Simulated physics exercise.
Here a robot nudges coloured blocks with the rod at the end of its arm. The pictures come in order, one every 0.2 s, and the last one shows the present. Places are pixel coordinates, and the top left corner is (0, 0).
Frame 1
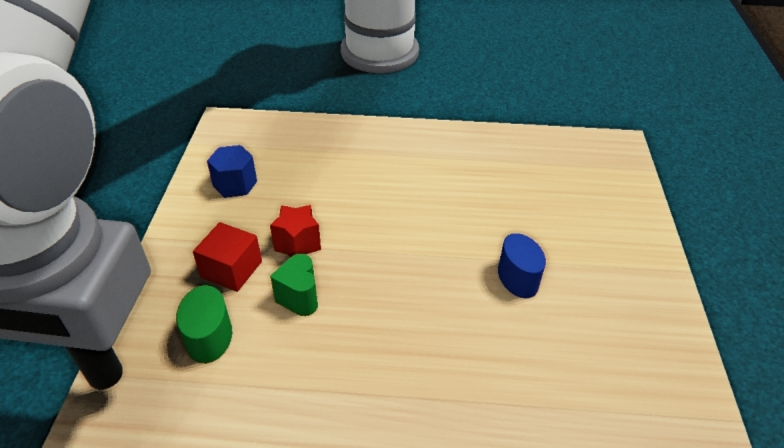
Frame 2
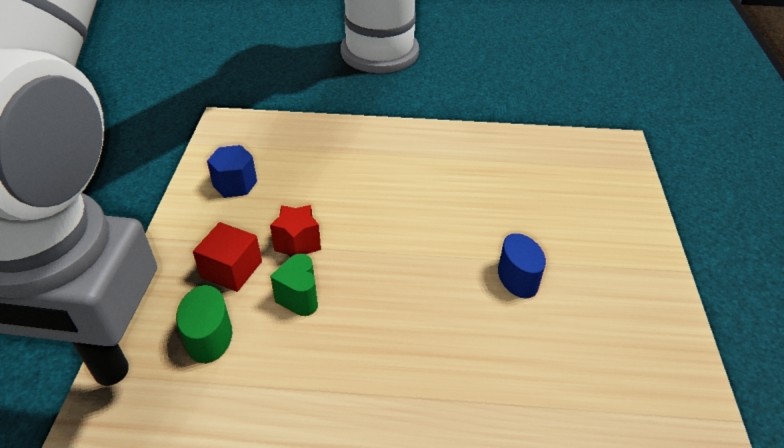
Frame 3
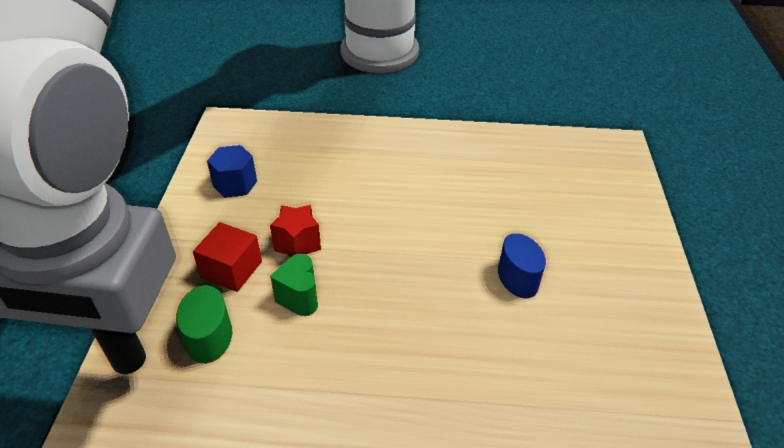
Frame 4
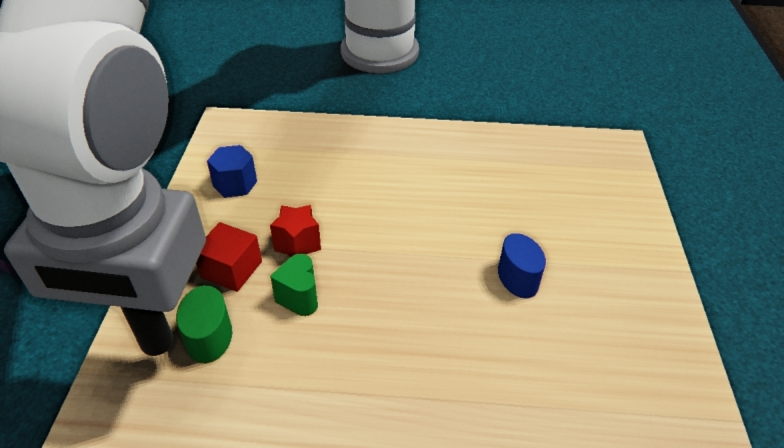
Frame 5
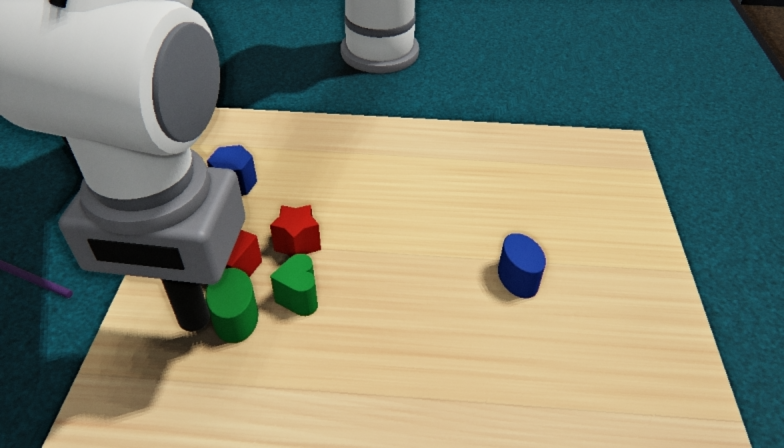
A white and grey robot arm with a black rod reaches over the left side of a pale wooden board on teal cloth, seen from above by a still camera. Red, green and blue blocks cluster at the left, while one blue block sits alone at the right. The rod moves rightward and slightly up the view, then nudges the green oval block the same way, partly hiding the red square block.
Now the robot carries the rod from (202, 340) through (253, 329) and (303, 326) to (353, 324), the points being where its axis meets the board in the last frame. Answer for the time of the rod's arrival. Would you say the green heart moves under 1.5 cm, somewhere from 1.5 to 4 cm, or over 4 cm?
Verdict: From 1.5 to 4 cm.
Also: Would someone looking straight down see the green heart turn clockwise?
It seems so.
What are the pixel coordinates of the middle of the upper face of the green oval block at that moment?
That would be at about pixel (273, 270).
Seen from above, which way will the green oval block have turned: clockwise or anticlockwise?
It makes a counterclockwise turn.
One third of the way, rod (250, 309); green oval block (265, 274), turned 50° anticlockwise; green heart (309, 264), turned 40° clockwise.
Two thirds of the way, rod (301, 306); green oval block (273, 270), turned 75° anticlockwise; green heart (320, 258), turned 40° clockwise.
At the end, rod (352, 305); red square block unmoved; green oval block (273, 270), turned 75° anticlockwise; green heart (320, 258), turned 40° clockwise.
